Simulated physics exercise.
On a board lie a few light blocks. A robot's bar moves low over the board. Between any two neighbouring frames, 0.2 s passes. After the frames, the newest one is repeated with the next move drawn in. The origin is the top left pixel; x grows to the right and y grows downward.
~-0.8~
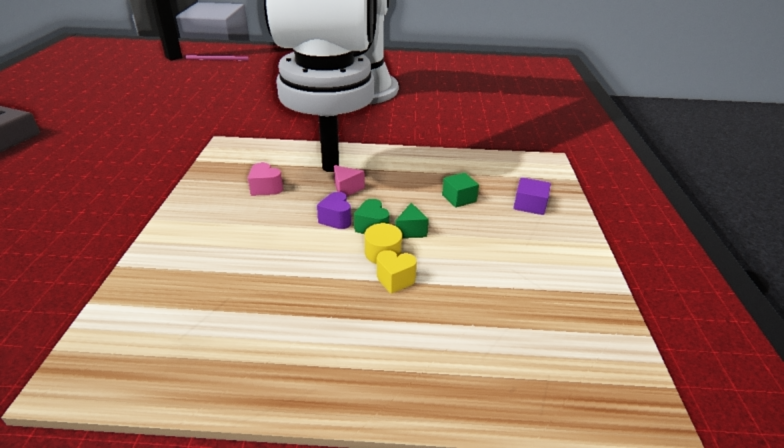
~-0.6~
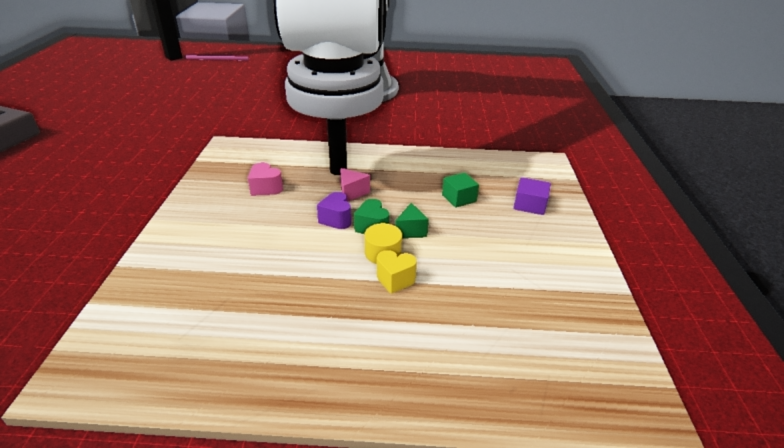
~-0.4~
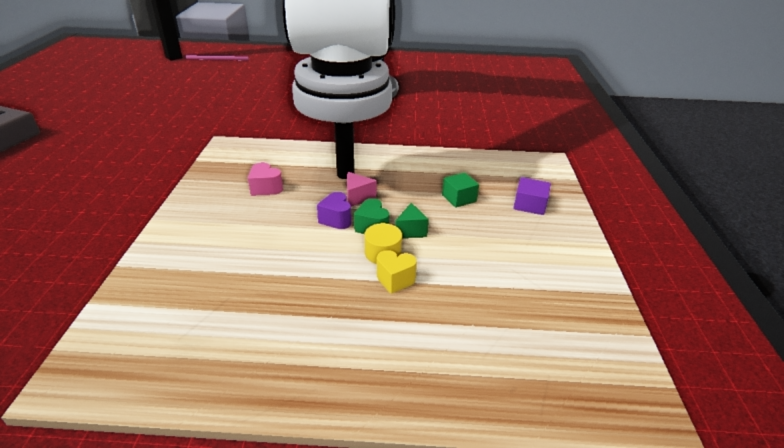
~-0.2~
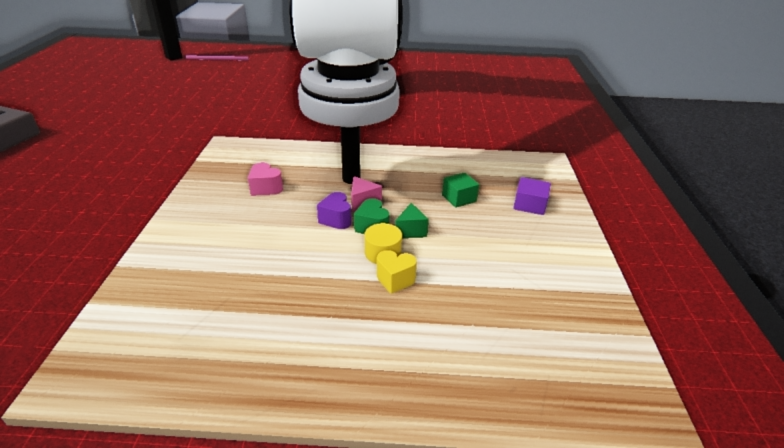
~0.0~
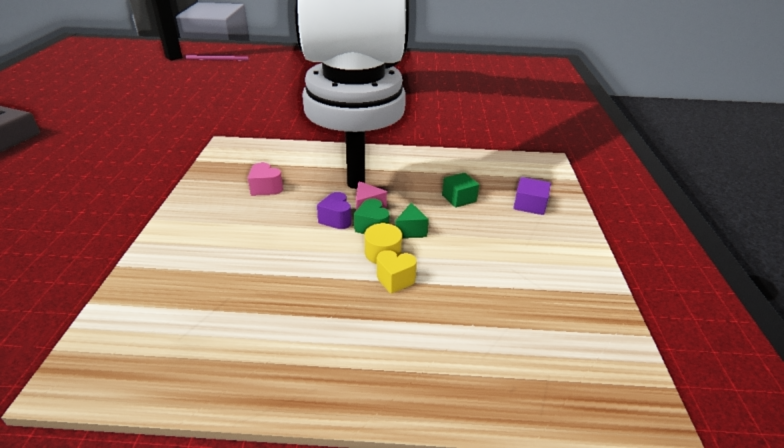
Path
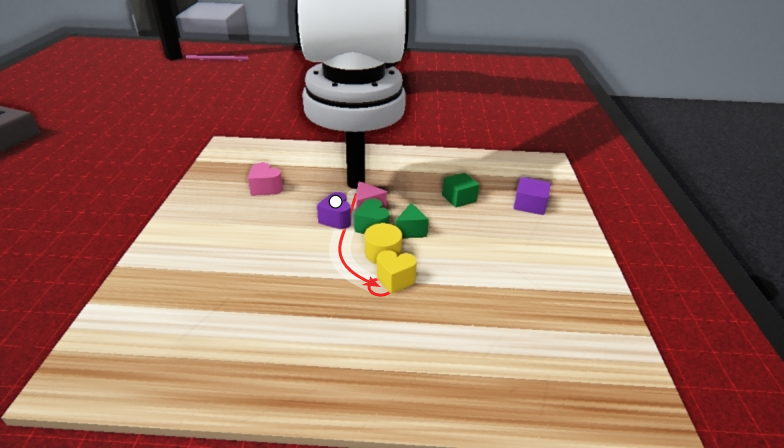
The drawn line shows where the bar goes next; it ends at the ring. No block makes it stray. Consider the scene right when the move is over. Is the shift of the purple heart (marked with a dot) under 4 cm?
No - that is not the case.
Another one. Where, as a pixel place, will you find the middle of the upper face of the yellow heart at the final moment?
My best guess is (414, 266).
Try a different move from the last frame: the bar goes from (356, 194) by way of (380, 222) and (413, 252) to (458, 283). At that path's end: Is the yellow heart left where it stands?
No, it doesn't check out.
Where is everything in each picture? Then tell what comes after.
The first picture shows lower end of the bar (331, 168), tops of blocks, purple heart (336, 202), pink triangular piece (346, 172), green heart (373, 209), yellow disc (383, 234), yellow heart (396, 261), green triangular piece (412, 213).
The second picture shows bar (339, 171), pink triangular piece (352, 176).
The third picture shows bar (346, 175), pink triangular piece (357, 180).
The fourth picture shows bar (351, 180), pink triangular piece (363, 185).
The fifth picture shows bar (356, 184), purple heart (336, 202), pink triangular piece (368, 191), green heart (373, 209), yellow disc (383, 234), yellow heart (396, 261), green triangular piece (412, 213).
The drawn path runs from (356, 194) by way of (347, 223) and (341, 258) to (381, 287); the dot is on the purple heart.
What follows on the original path. One third of the way, bar (346, 213); purple heart (323, 216), turned 25° clockwise; pink triangular piece (371, 204), turned 95° anticlockwise; green heart (392, 218), turned 30° clockwise; yellow disc (386, 241); yellow heart (396, 263); green triangular piece (417, 215), turned 30° anticlockwise.
Two thirds of the way, bar (341, 248); purple heart (308, 227), turned 75° clockwise; pink triangular piece (371, 204), turned 105° anticlockwise; green heart (392, 218), turned 30° clockwise; yellow disc (386, 241); yellow heart (396, 263); green triangular piece (417, 215), turned 30° anticlockwise.
At the end, bar (381, 276); purple heart (308, 227), turned 75° clockwise; pink triangular piece (371, 204), turned 105° anticlockwise; green heart (392, 218), turned 30° clockwise; yellow disc (386, 241); yellow heart (414, 266), turned 25° anticlockwise; green triangular piece (417, 215), turned 30° anticlockwise.
